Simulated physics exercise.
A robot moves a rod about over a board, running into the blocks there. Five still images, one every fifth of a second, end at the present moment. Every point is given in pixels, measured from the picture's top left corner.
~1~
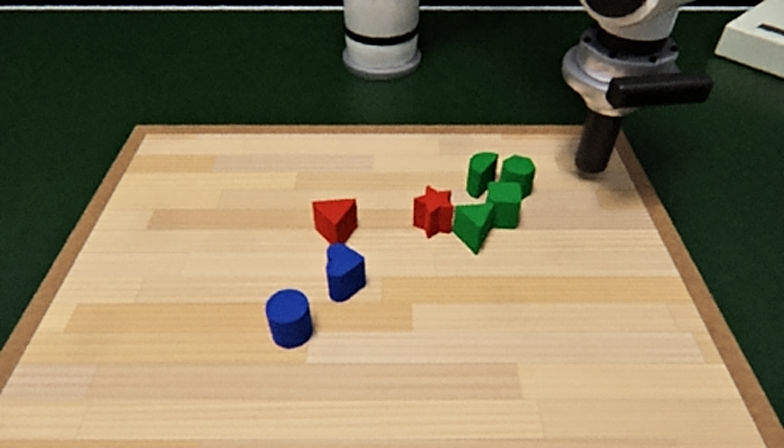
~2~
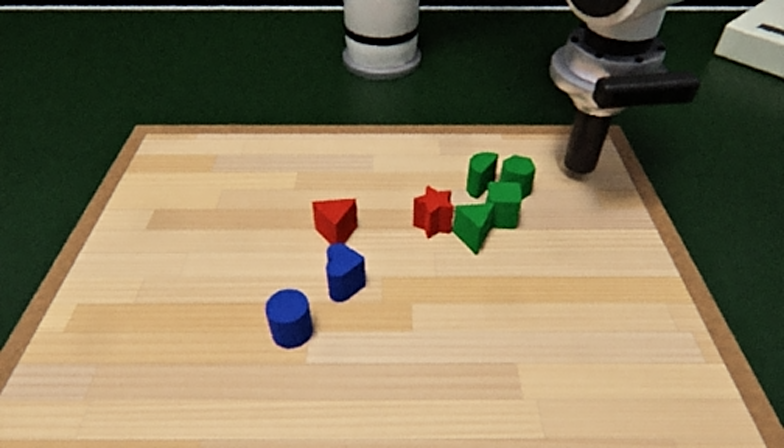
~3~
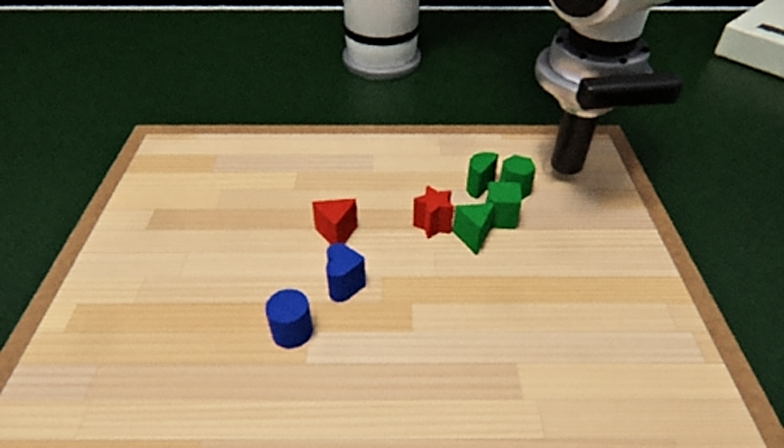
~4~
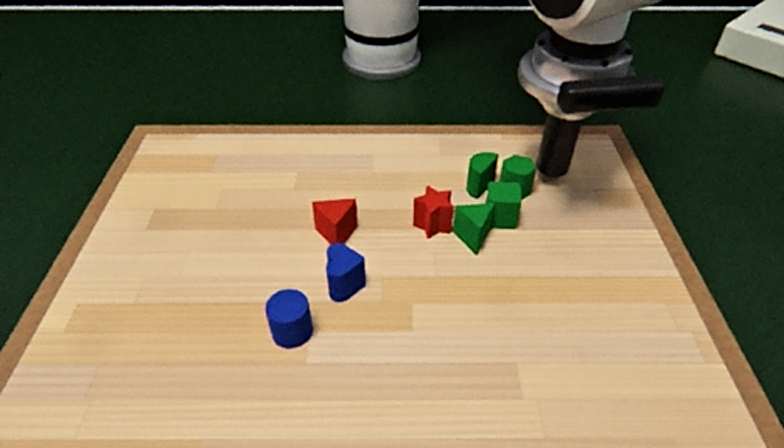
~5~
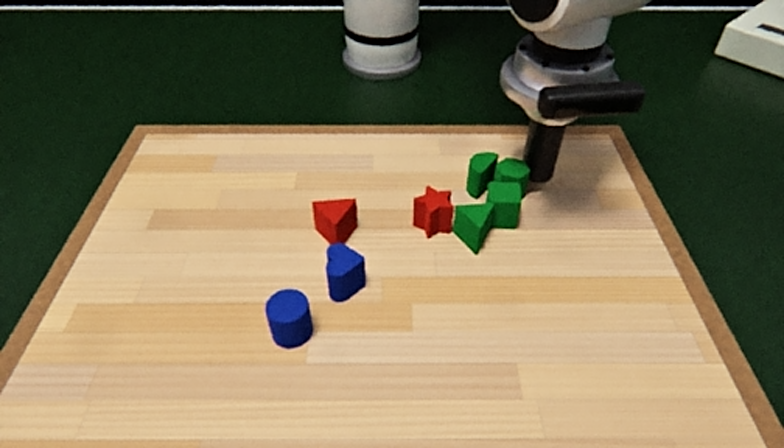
A robot arm moved its dark rod steadily left across the back right of a wooden board, then nudged the green hexagon slightly left, while the other green, red and blue blocks stayed still.
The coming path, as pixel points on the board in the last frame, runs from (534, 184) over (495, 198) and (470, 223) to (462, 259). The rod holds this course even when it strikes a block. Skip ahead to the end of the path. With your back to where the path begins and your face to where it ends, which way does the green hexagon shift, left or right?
The green hexagon is shifted sideways to the right, facing along the path from start to end.
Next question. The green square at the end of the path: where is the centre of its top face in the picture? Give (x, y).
About (506, 212).
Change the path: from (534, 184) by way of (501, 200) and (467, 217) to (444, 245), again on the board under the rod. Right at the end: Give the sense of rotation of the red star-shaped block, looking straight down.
Watching from overhead, you'd notice the red star-shaped block rotating counter-clockwise.
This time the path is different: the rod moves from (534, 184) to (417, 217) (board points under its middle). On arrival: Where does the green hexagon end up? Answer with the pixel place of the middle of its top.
I predict (431, 211).
On the path given first. One third of the way, rod (496, 188); green triangular piece (477, 218), turned 40° clockwise; green D-shaped block (478, 160); green square (502, 203), turned 30° anticlockwise; green hexagon (478, 186), turned 40° anticlockwise.
Two thirds of the way, rod (471, 213); green triangular piece (473, 226); green D-shaped block (478, 160), turned 15° clockwise; green square (504, 210), turned 60° anticlockwise; green hexagon (444, 207).
At the end, rod (463, 249); blue heart not moved; green triangular piece (470, 256); green D-shaped block (478, 160), turned 15° clockwise; green square (506, 212), turned 75° anticlockwise; green hexagon (427, 227), turned 60° clockwise.
